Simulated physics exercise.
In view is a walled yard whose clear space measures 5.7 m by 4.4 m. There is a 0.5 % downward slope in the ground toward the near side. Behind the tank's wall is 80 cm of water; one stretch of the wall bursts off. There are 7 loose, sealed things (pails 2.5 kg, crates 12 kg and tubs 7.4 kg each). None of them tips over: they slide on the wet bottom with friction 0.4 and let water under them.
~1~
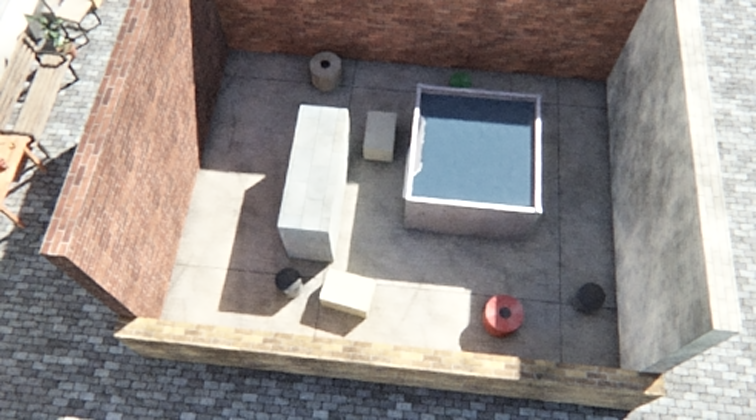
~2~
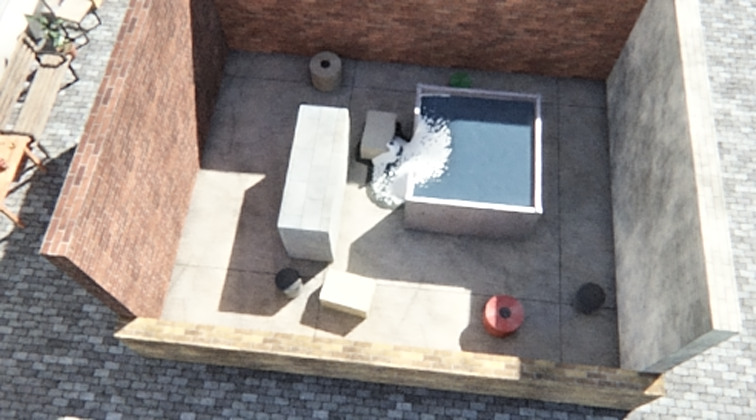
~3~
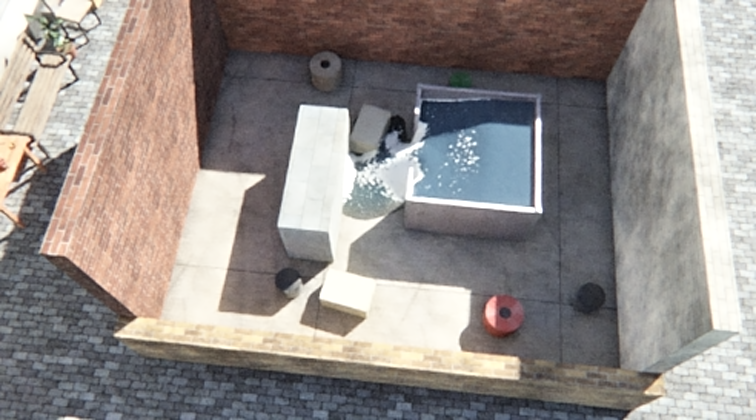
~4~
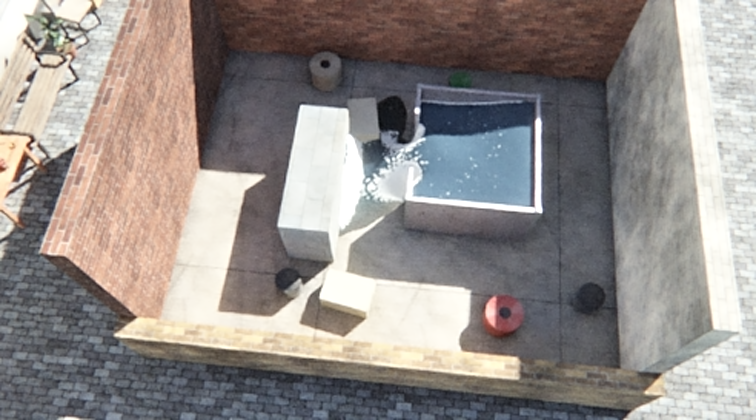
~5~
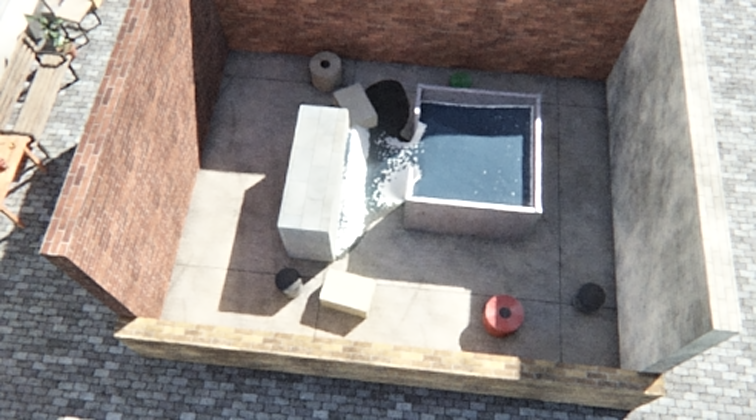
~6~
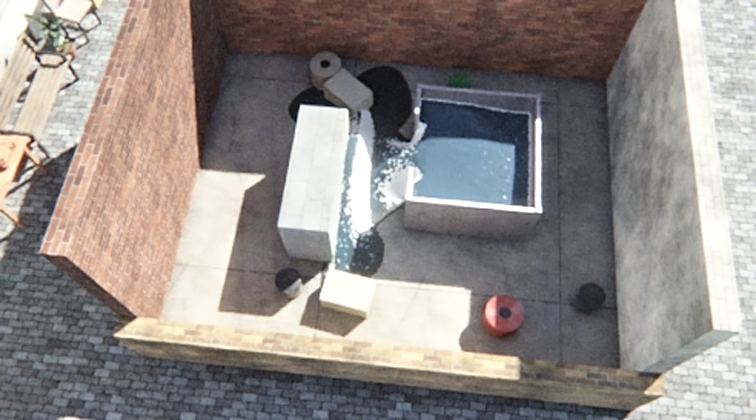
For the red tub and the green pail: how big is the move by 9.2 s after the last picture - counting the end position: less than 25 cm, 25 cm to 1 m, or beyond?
My answer is that the red tub ends well clear of its start and the green pail ends a modest way out.
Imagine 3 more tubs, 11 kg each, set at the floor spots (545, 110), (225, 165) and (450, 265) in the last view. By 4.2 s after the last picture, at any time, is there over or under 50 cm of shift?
Result, in listed order: Not exceeded / exceeded / not exceeded.
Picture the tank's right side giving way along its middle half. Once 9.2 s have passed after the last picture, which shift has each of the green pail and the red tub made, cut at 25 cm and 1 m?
Outcome - green pail: Long-distance displacement, red tub: Long-distance displacement.
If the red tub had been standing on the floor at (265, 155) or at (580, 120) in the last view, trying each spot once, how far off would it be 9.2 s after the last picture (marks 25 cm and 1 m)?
At the first spot it winds up far off; at the second it shifts partway.
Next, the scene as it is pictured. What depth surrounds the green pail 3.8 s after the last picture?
Around 8 cm.
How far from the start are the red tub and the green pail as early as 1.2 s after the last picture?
Roughly 0 and 5 cm.
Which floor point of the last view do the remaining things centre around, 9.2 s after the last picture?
That lands at roughly (474, 191).
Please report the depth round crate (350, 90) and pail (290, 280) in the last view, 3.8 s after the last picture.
Depth approx. 8 cm / 8 cm.
Then, 1.2 s after the last picture the red tub is near (506, 312), 0.0 m from its start, aground; the green pail is near (463, 82), 0.0 m from its start, aground; 3 afloat.
Then, 3.8 s after the last picture the red tub is near (562, 210), 1.6 m from its start, aground; the green pail is near (605, 123), 2.1 m from its start, afloat; 6 afloat.
Then, 6.2 s after the last picture the red tub is near (552, 121), 2.8 m from its start, afloat; the green pail is near (515, 72), 0.8 m from its start, afloat; 7 afloat.
Then, 9.2 s after the last picture the red tub is near (503, 71), 3.5 m from its start, afloat; the green pail is near (409, 73), 0.7 m from its start, afloat; 7 afloat.
